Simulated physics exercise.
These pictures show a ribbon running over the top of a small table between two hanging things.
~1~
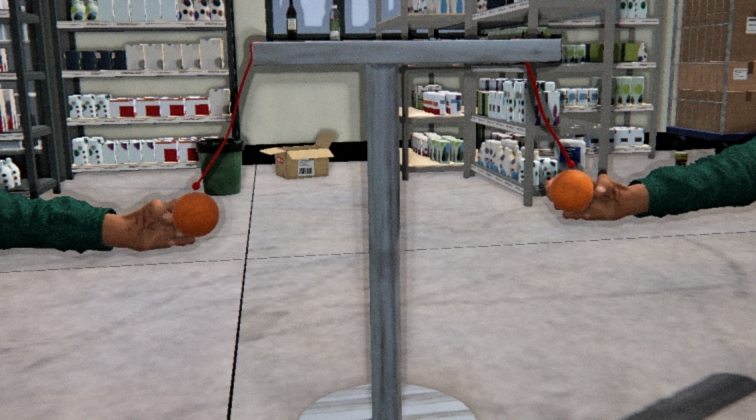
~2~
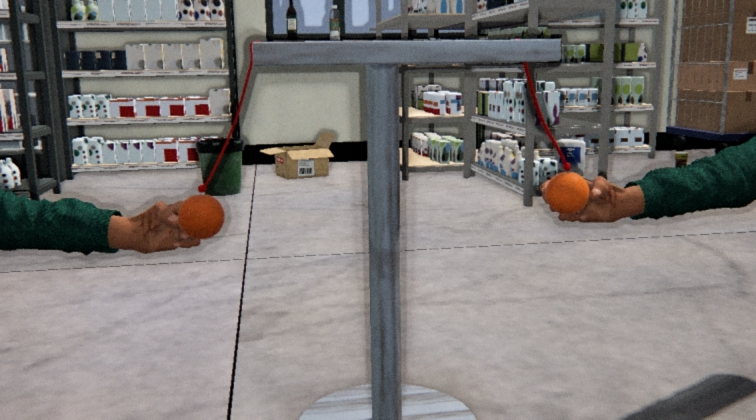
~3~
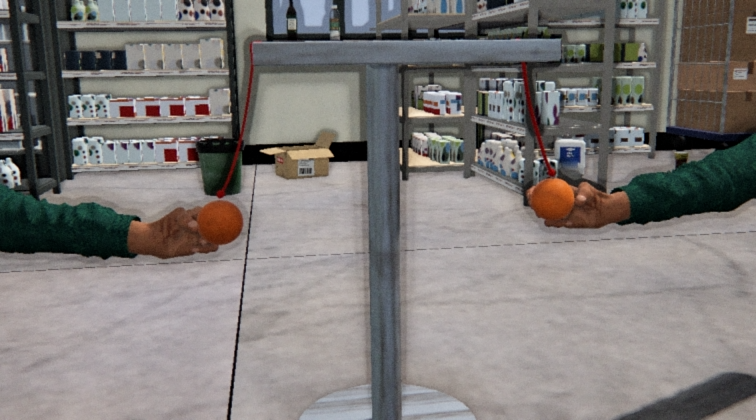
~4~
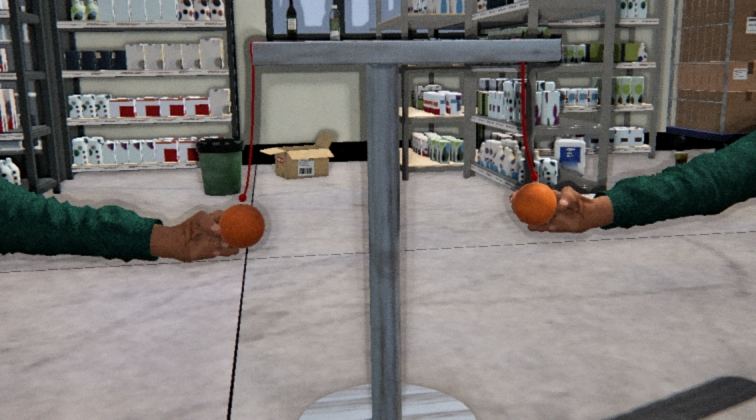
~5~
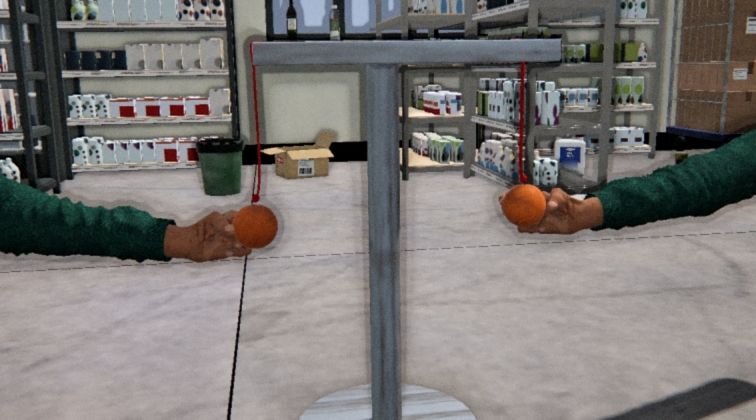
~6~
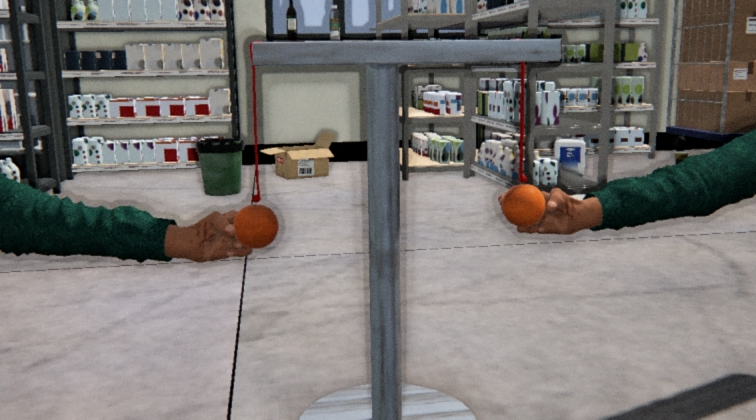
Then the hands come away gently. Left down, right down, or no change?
Outcome: The ribbon stays as it is.
Then, 0.30 s after the last picture, left orange hanging as before near (261, 228); right orange hanging as before near (519, 206).
At rest, left orange hanging as before near (262, 228); right orange hanging as before near (521, 206). The ribbon hangs still.
